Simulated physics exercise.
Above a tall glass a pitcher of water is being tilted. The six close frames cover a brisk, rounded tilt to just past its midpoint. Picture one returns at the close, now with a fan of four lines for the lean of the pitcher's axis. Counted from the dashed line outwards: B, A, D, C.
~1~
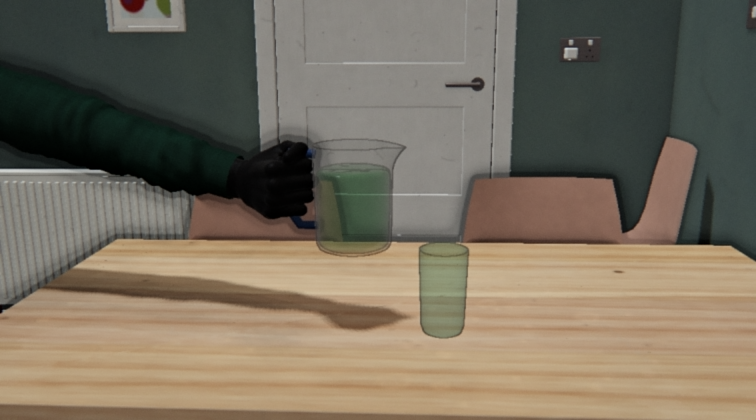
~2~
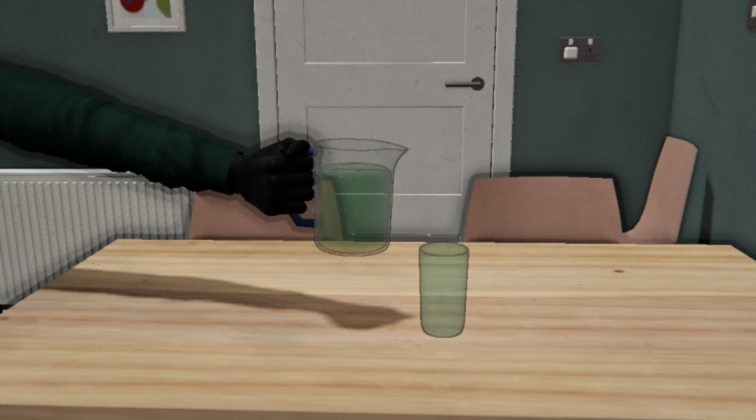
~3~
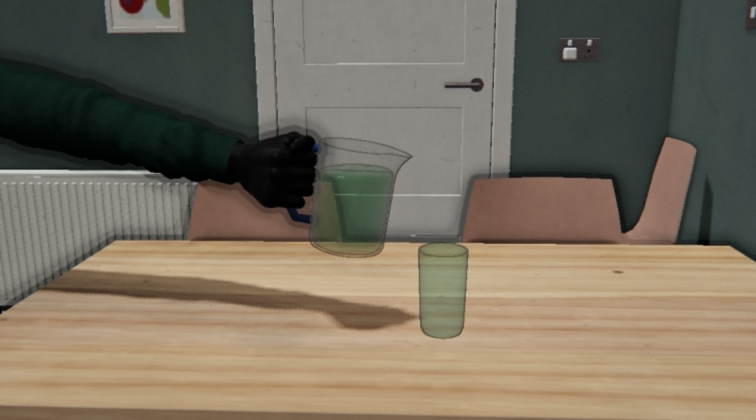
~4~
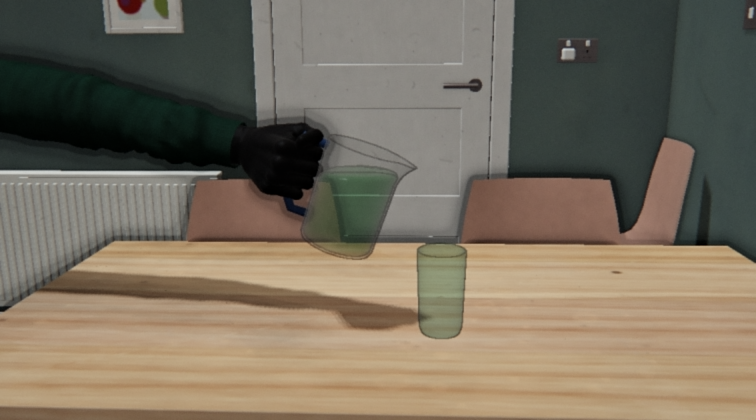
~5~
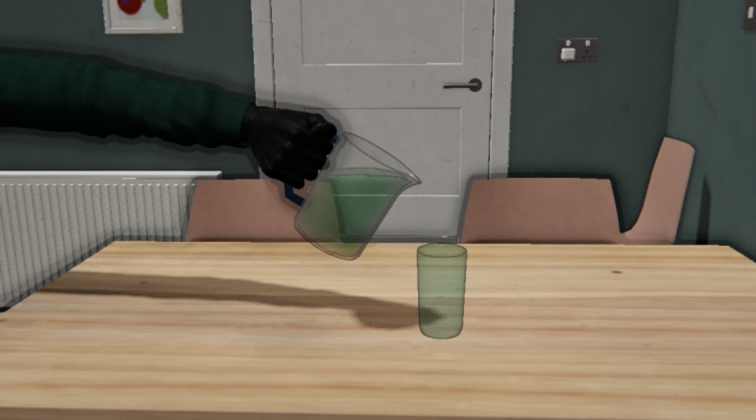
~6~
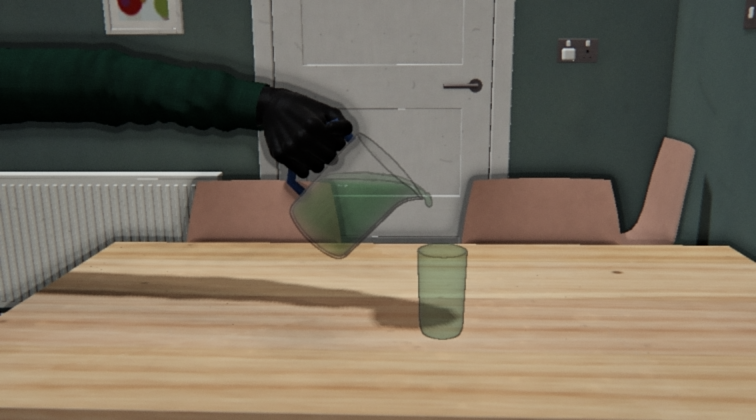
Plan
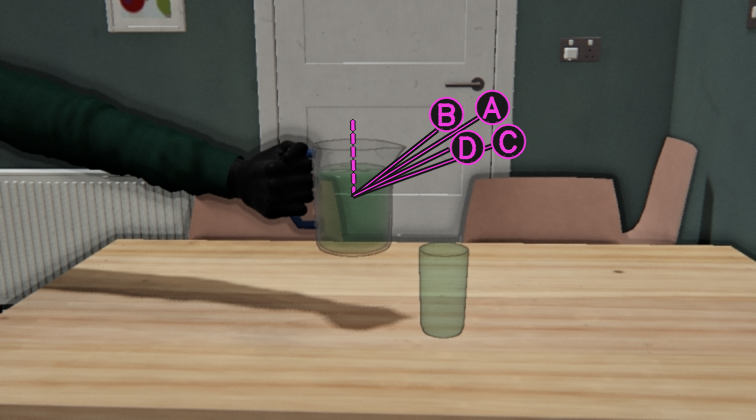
We see a black-gloved hand holding a clear pitcher of green-tinted liquid above a wooden table, beside a tall glass. The hand tilts the pitcher steadily to the right, and liquid reaches the spout and begins to pass over its lip.
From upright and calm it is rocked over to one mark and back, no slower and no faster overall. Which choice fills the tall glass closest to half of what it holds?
B.
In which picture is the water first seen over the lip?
In picture 6.
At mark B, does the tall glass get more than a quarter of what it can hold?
Yes.
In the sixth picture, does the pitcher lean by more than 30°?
Yes, it does.
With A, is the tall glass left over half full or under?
Over half.
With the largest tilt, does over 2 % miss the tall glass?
Yes.
On the marked copy, A at (478, 117); B at (436, 130); C at (491, 146); D at (448, 149).
For mark A, the tall glass ends with about 71 % of what it can hold.
For mark B, the tall glass ends with about 48 % of what it can hold.
For mark C, the tall glass ends with about 95 % of what it can hold; 13 % of the water is spilt.
For mark D, the tall glass ends with about 91 % of what it can hold; 3 % of the water is spilt.
